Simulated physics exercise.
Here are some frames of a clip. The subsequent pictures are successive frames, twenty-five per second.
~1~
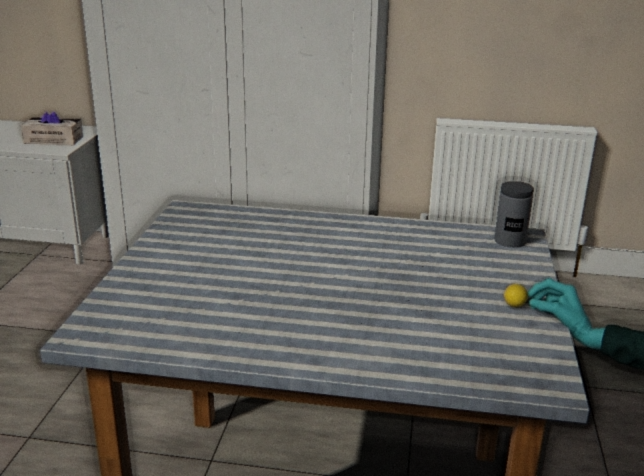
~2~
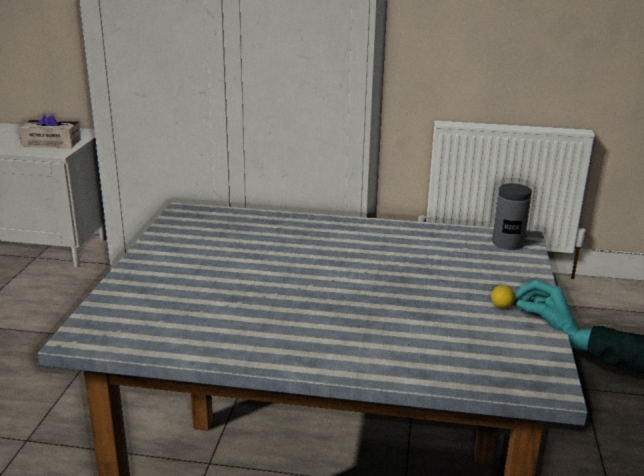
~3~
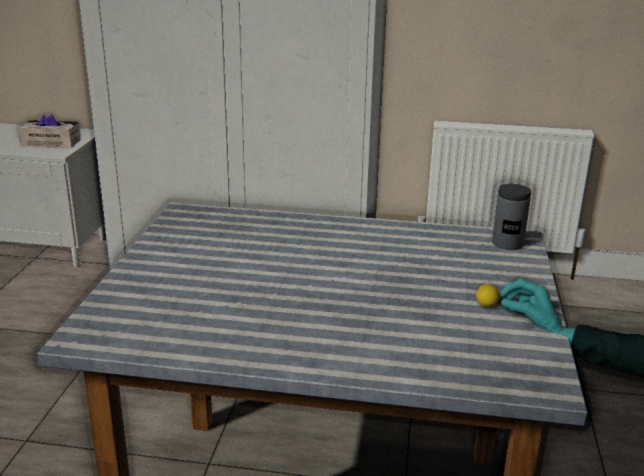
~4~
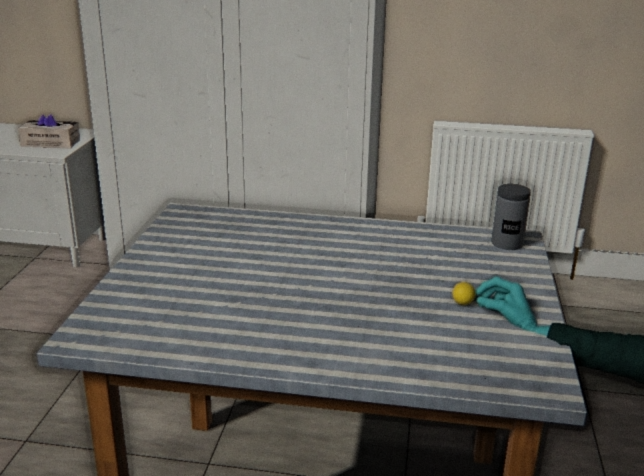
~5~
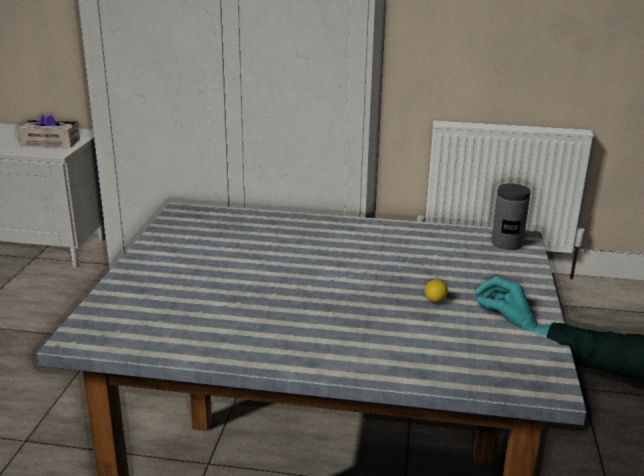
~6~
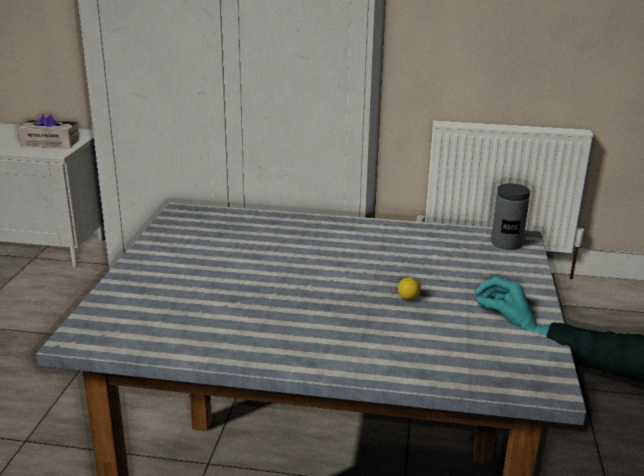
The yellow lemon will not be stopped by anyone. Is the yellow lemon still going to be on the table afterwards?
No: Looks like it ends up off the table, then.
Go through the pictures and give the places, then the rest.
The first picture shows under the hand; yellow lemon (516, 295).
The second picture shows under the hand; yellow lemon (503, 297).
The third picture shows under the hand; yellow lemon (488, 296).
The fourth picture shows yellow lemon (464, 294).
The fifth picture shows yellow lemon (436, 291) shifted about its own width.
The sixth picture shows yellow lemon (409, 288) shifted well along.
Then, 0.30 s on from there, yellow lemon shifted well along near (222, 272).
Then, 0.70 s on from there, yellow lemon now off the table.
Then, 1.10 s on from there, things are still on the move.
In the end, off the table, yellow lemon.
